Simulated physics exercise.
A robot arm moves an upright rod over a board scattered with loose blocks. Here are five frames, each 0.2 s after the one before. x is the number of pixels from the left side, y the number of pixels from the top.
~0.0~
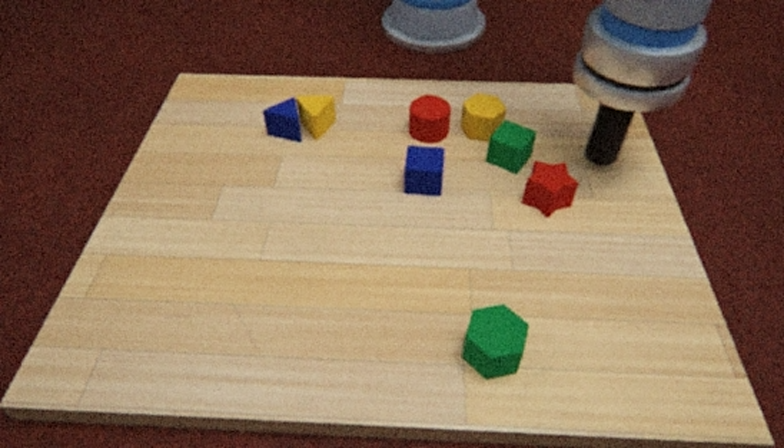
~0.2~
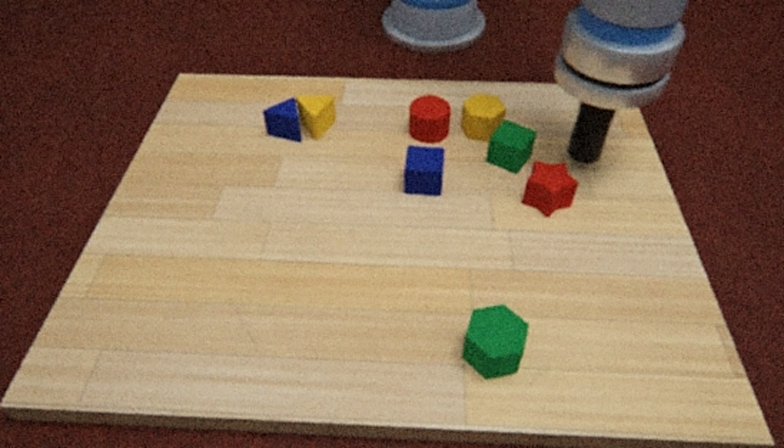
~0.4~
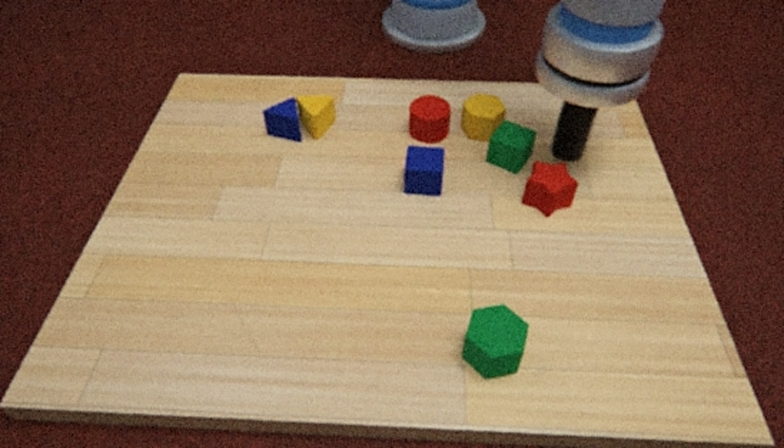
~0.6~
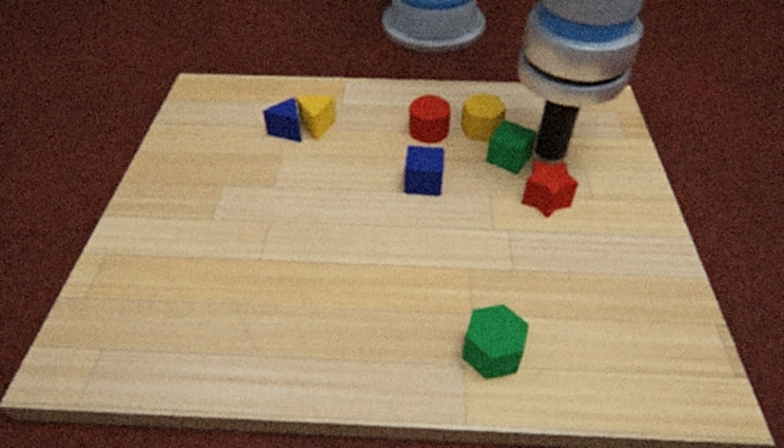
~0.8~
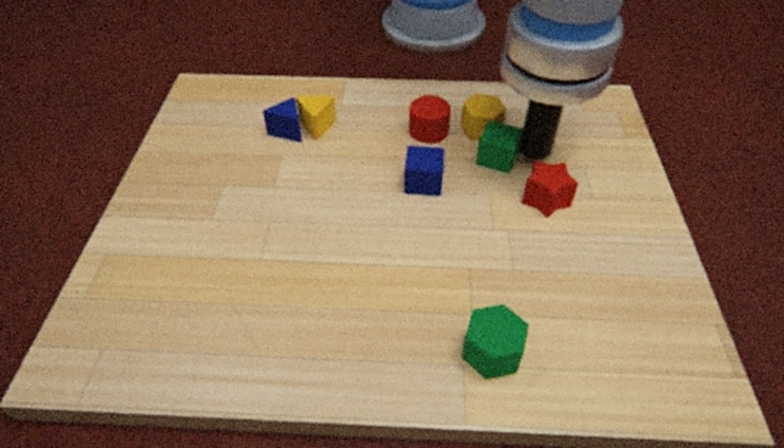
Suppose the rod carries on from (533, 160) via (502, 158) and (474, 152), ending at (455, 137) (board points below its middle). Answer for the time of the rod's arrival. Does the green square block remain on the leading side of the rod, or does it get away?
I'd say it has come free.
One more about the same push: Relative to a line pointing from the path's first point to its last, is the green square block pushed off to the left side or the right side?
Left-hand side.
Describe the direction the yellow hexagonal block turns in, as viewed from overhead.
Bird's-eye view: Clockwise.
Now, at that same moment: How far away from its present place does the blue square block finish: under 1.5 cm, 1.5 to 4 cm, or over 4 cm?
The block shifts less than 1.5 cm.
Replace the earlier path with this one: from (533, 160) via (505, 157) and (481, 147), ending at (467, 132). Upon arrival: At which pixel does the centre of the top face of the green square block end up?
Most likely (455, 132).
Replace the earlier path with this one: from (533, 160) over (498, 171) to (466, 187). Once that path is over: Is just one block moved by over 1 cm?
The answer is yes.
The first path, step by step. Halfway along, rod (488, 145); green square block (457, 136), turned 30° anticlockwise.
At the end, rod (456, 126); blue square block (418, 161); red circle (424, 103); yellow hexagonal block (482, 98), turned 40° clockwise; green square block (441, 134), turned 60° anticlockwise.
